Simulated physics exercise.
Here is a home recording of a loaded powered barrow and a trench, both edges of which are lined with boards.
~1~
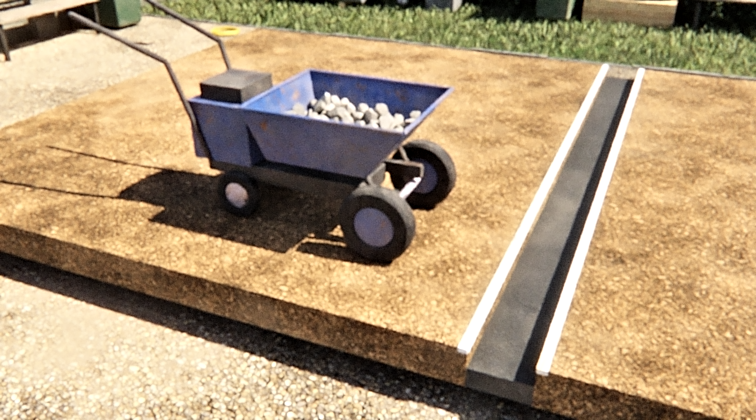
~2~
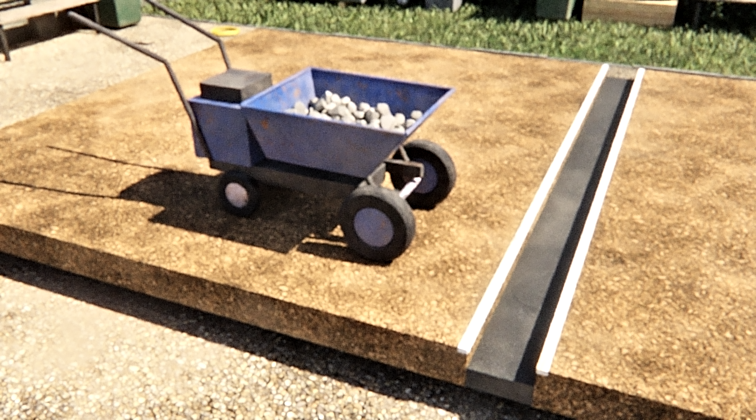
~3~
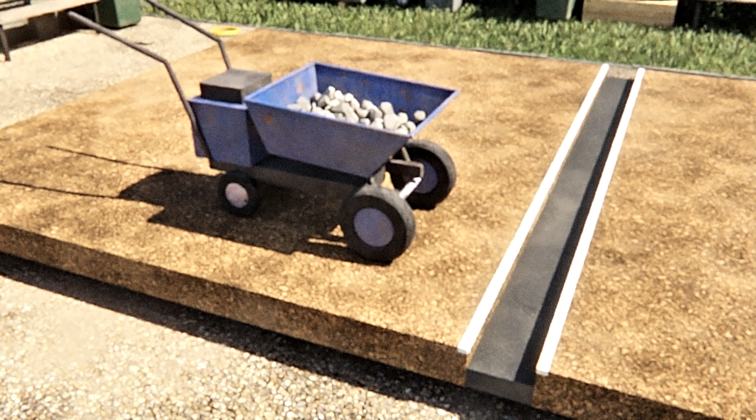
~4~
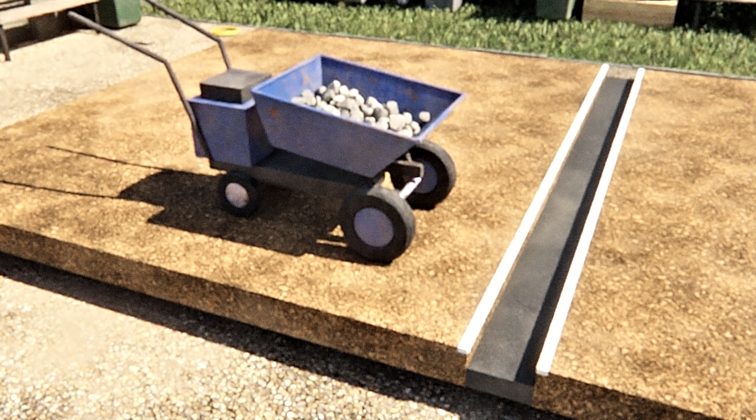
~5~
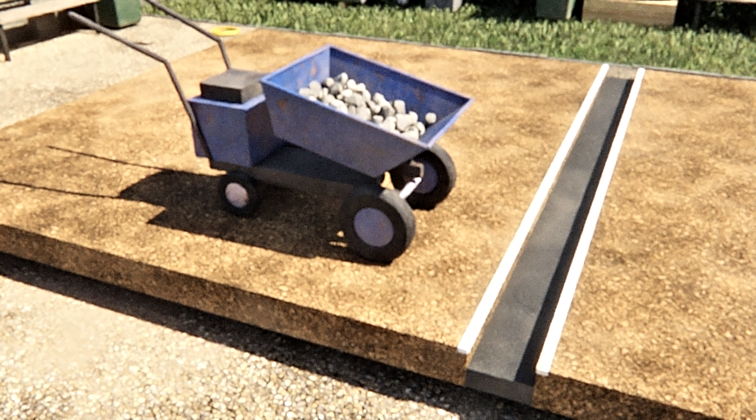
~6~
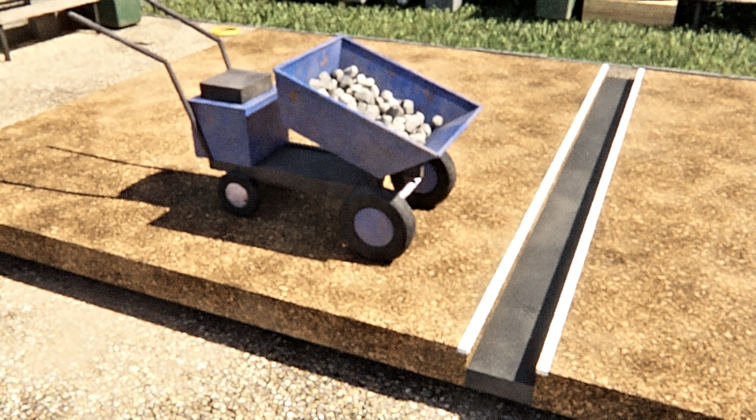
On a brown gritty surface, a blue barrow's skip of stones tilts gradually toward the right.
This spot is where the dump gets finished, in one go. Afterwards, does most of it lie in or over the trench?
Mostly in.
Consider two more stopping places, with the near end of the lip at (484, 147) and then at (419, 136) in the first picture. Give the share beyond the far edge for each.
First try: Some 80 %; second try: 0 %.
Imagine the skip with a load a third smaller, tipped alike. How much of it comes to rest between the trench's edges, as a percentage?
Share: Approx. 90 %.
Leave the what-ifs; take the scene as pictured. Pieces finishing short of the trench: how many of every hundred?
It works out to roughly 20 percent.
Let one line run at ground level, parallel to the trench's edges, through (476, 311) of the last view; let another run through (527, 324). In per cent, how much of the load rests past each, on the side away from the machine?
I'd put it near 90 in a hundred, then near 20 in a hundred.
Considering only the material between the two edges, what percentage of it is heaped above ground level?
Near 35 %.
Soon, skip tipped steeply; all in the skip.
A while on, skip tipped steeply; most in the skip; a small part short of the trench; a small part in or heaped over the trench; a stray few falling.
Towards the end, skip tipped right over; a small part in the skip; a small part short of the trench; most in or heaped over the trench; a stray few beyond it.
Finally, skip tipped right over; about a quarter short of the trench; most in or heaped over the trench; a stray few beyond it.
